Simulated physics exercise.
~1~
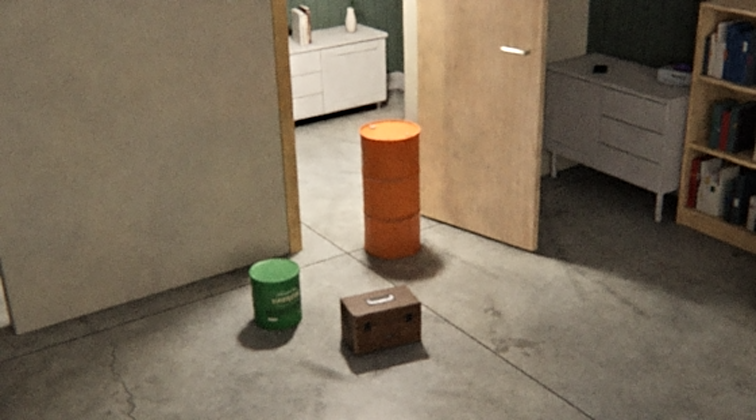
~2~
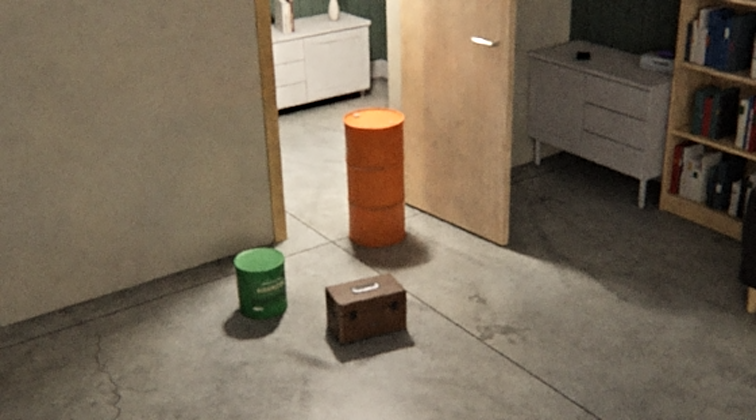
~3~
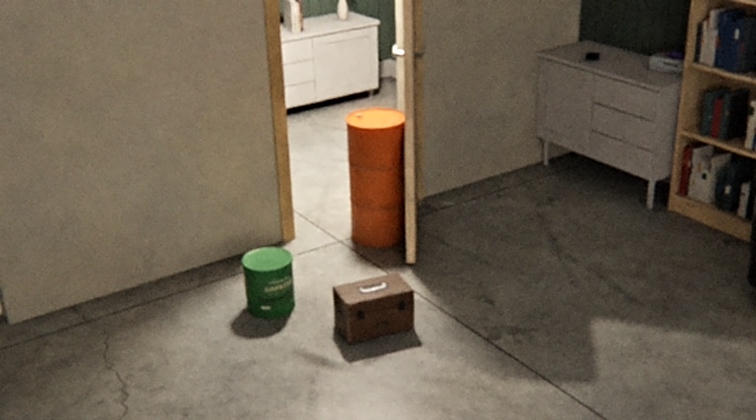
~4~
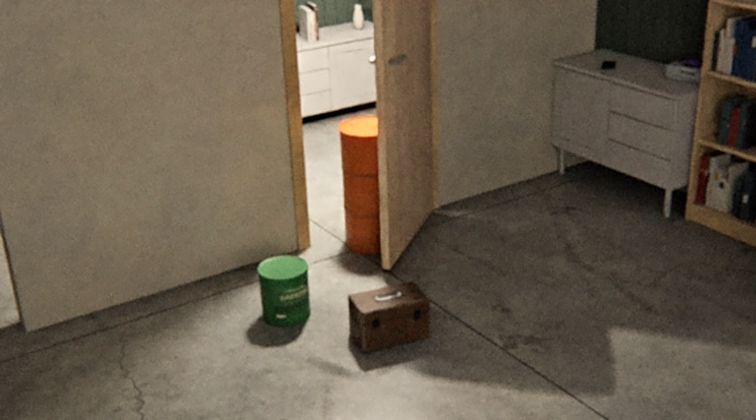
A wooden door swings partway toward its frame, and an orange drum standing upright in the doorway shifts slightly left. The door ends still ajar, partly hiding the upright drum, while a green pail and brown toolbox stay put on the concrete floor.
